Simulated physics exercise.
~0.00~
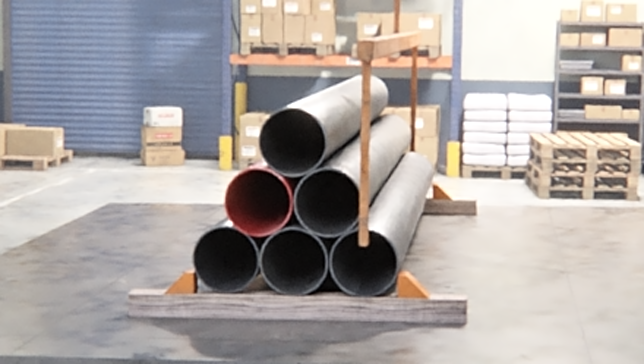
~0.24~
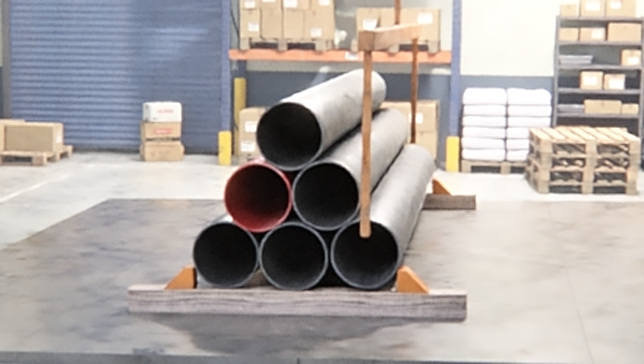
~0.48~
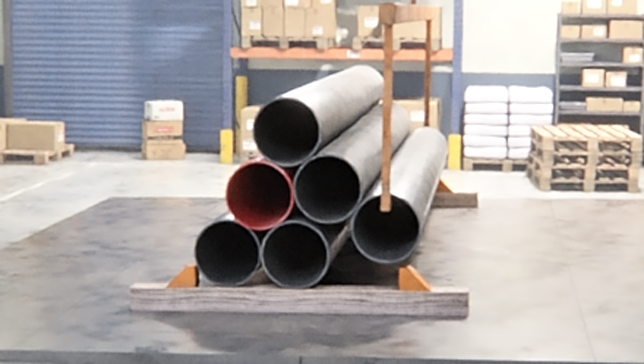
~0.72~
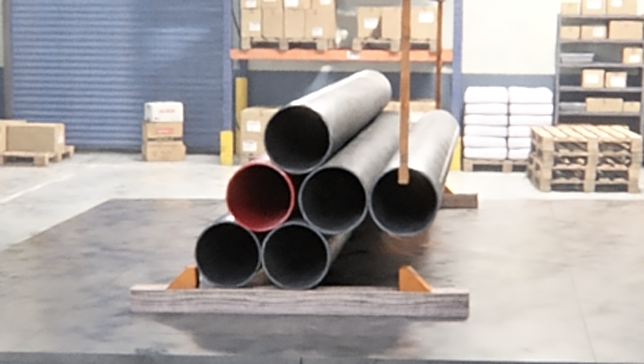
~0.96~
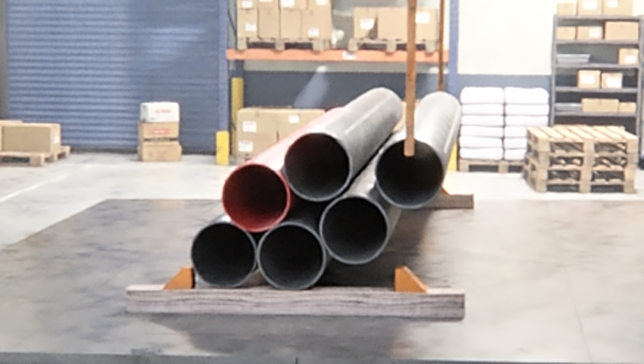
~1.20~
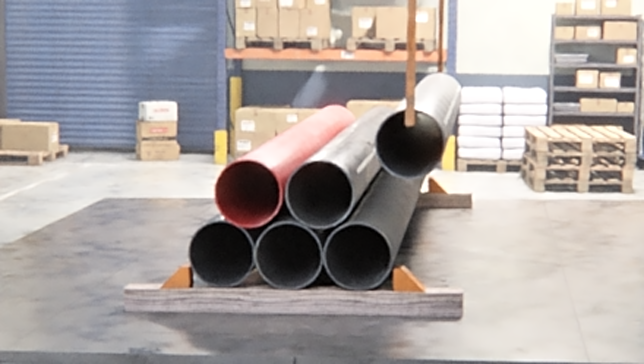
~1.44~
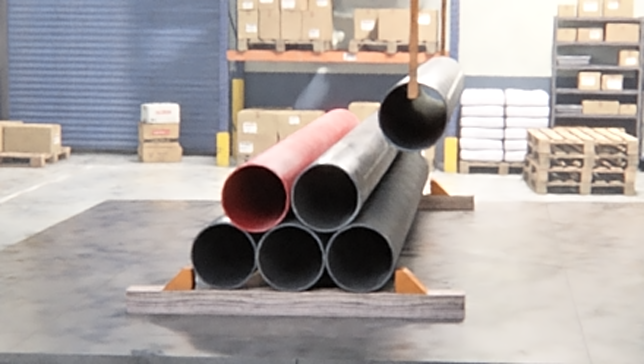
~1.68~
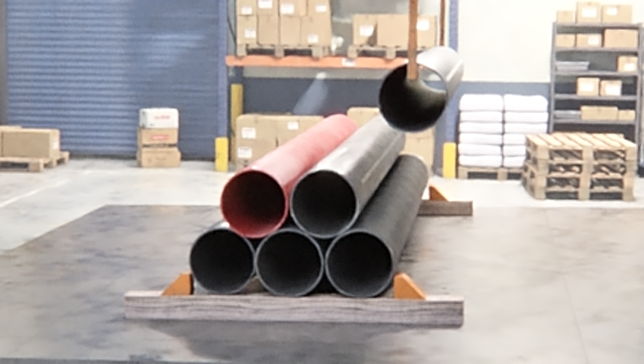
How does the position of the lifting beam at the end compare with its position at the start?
At the start the beam is low, close over the right side of the stack. By the end it is much higher and a little farther to the right.
At the start, six hollow pipes, one of them red, lie in a pyramid on two bearers in a warehouse, and a lifting beam holds the bottom right pipe. The beam draws that pipe up and to the right, past its dark neighbour, leaving a gap in the bottom row. The dark pipe beside the red one then drops into the gap, and the top pipe comes down next to the red one. The hooked pipe keeps rising until it hangs above the stack, while the red pipe remains in its place on the left.
